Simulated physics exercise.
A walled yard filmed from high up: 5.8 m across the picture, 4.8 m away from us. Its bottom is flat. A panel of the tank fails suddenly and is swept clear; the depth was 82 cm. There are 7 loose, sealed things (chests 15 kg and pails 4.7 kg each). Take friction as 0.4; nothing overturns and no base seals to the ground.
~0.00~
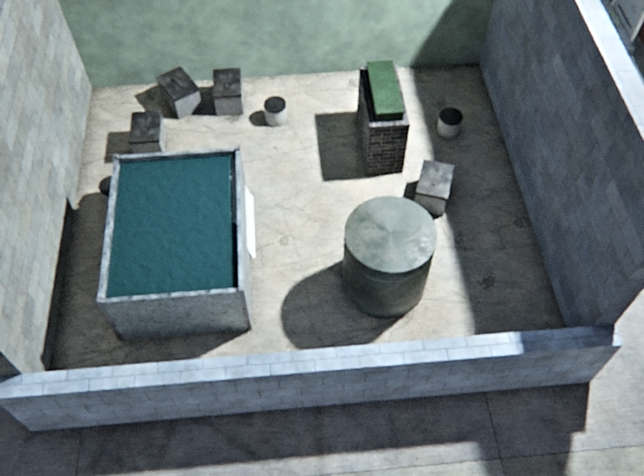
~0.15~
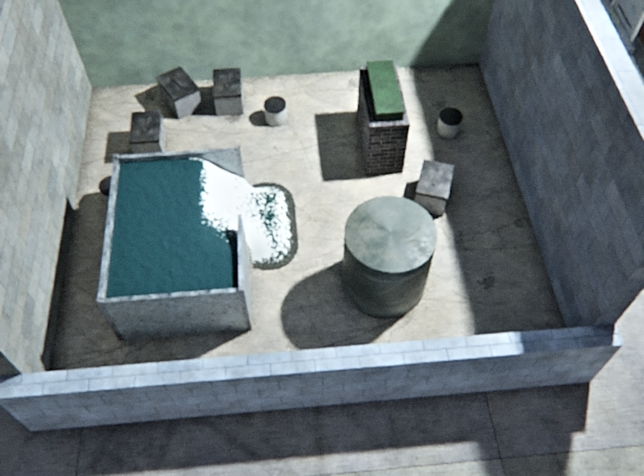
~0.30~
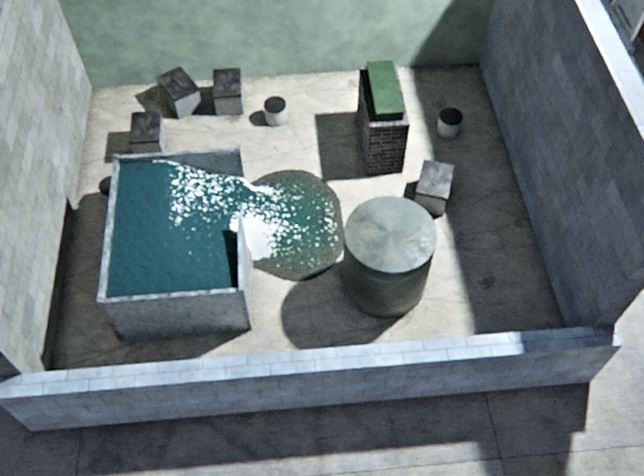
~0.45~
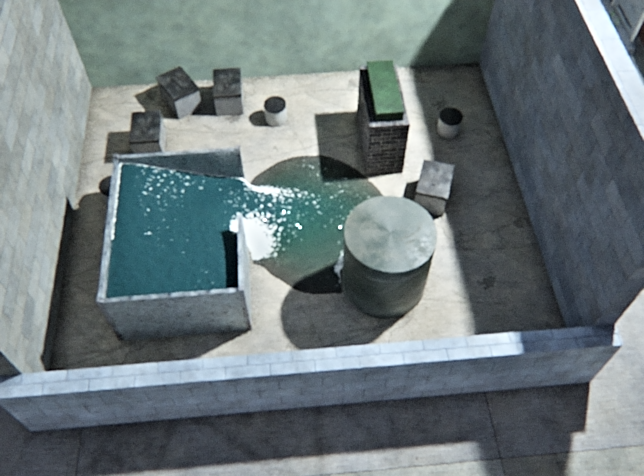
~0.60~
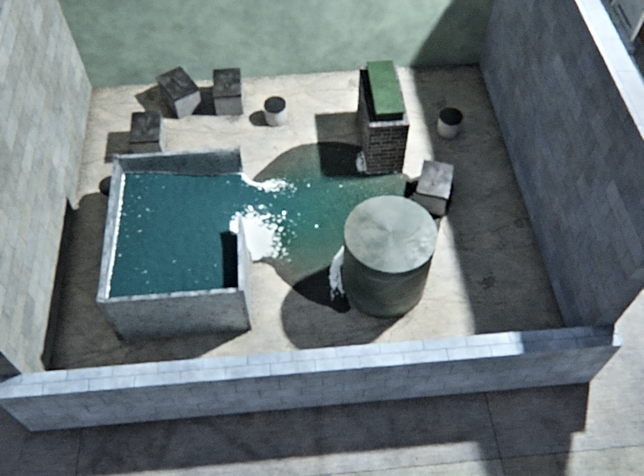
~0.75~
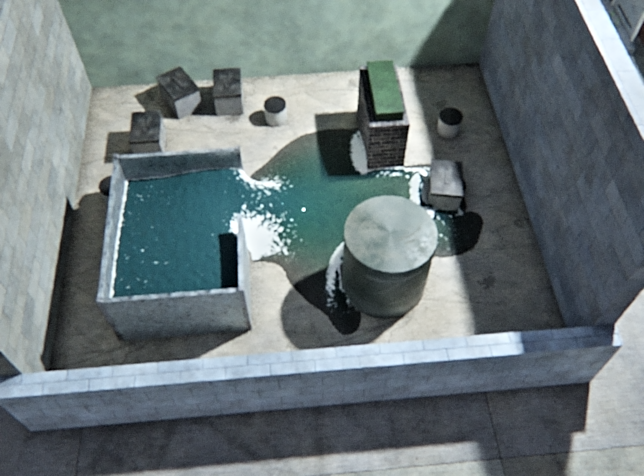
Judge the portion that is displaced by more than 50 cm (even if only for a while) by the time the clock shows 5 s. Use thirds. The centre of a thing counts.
That comes to one to two thirds.
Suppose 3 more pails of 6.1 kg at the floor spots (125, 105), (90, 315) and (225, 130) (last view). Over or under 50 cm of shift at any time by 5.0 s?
In that order: Short of it, under, less.
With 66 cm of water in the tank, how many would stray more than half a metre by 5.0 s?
In that case 2 of them.
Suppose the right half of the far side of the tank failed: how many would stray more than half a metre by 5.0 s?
In that case 6 of them.
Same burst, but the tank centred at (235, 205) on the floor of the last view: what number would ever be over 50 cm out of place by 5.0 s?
In that case 6 of them.
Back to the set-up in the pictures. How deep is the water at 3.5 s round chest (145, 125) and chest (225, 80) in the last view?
About 0 and 5 cm.
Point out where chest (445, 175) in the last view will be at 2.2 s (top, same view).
Near (511, 143).
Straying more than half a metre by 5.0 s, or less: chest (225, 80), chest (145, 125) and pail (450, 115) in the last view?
In turn: More, under, over.
After 1.1 s 1 of 7 are over 50 cm from their spots; 0 afloat.
After 2.2 s 1 of 7 are over 50 cm from their spots; 1 afloat.
After 3.5 s 1 of 7 are over 50 cm from their spots; 2 afloat.
After 5.0 s 3 of 7 are over 50 cm from their spots, and 3 have been at some point; 2 afloat.
